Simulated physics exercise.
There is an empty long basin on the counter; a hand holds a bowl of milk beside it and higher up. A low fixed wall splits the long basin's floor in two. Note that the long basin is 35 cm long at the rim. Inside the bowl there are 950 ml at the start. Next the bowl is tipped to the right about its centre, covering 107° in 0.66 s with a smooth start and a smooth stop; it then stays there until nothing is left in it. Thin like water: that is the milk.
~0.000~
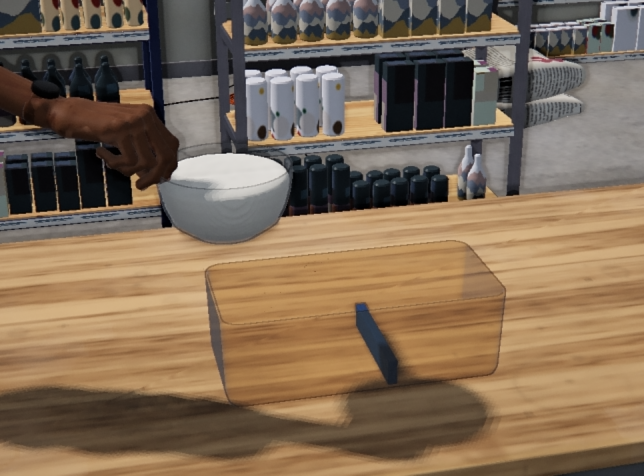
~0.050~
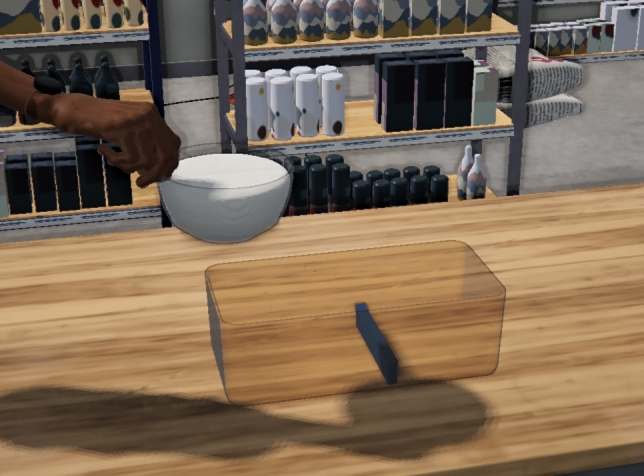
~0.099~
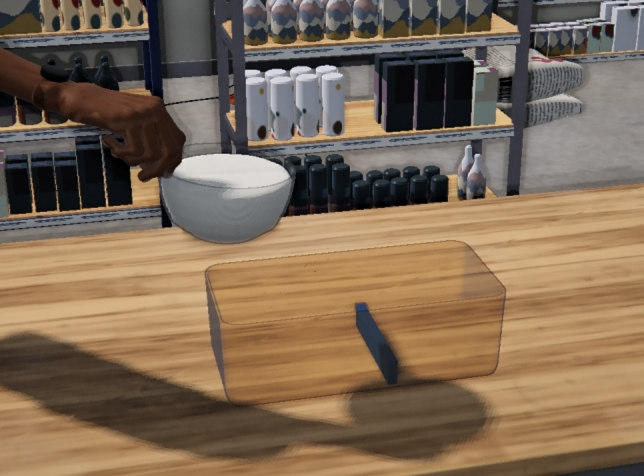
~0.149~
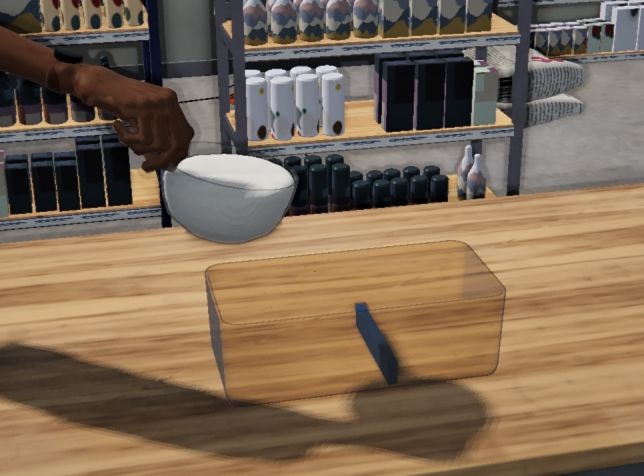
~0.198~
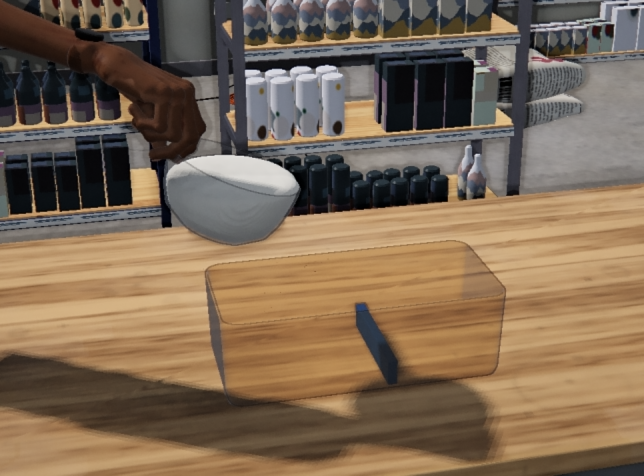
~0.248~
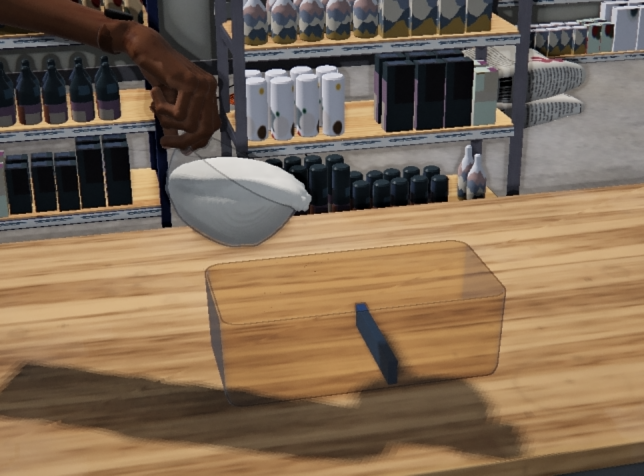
A hand tilts a bowl of milk rightward above a clear, empty basin on a wooden counter.
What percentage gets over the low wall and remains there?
21 %.
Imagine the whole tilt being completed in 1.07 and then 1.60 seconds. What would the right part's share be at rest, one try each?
Some 15 and 15 per cent, in that order.
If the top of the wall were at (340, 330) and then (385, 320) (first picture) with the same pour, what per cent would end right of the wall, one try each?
Some 45 in a hundred, then some 10 in a hundred.
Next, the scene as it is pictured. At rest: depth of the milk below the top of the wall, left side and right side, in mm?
About 10 mm on the left, about 24 mm on the right.
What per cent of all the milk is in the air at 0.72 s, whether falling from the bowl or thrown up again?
Near 10 percent.
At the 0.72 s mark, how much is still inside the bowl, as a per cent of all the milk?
1 per cent or so.
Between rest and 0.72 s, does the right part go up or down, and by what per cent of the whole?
The amount climbs by around 10.
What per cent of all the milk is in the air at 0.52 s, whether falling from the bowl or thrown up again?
Near 32 per cent at that time.
By 0.52 s the tilt is 96° and 19 per cent is still to pour, 48 is left of the wall and 0 right of it.
By 0.72 s the tilt is 107° and 1 per cent is still to pour, 79 is left of the wall and 10 right of it.
By 0.93 s the tilt is 107° and 0 per cent is still to pour, 78 is left of the wall and 19 right of it.
By 1.16 s the tilt is 107° and 0 per cent is still to pour, 76 is left of the wall and 21 right of it.
At rest 76 per cent lies left of the wall, 21 right of it and 3 outside.
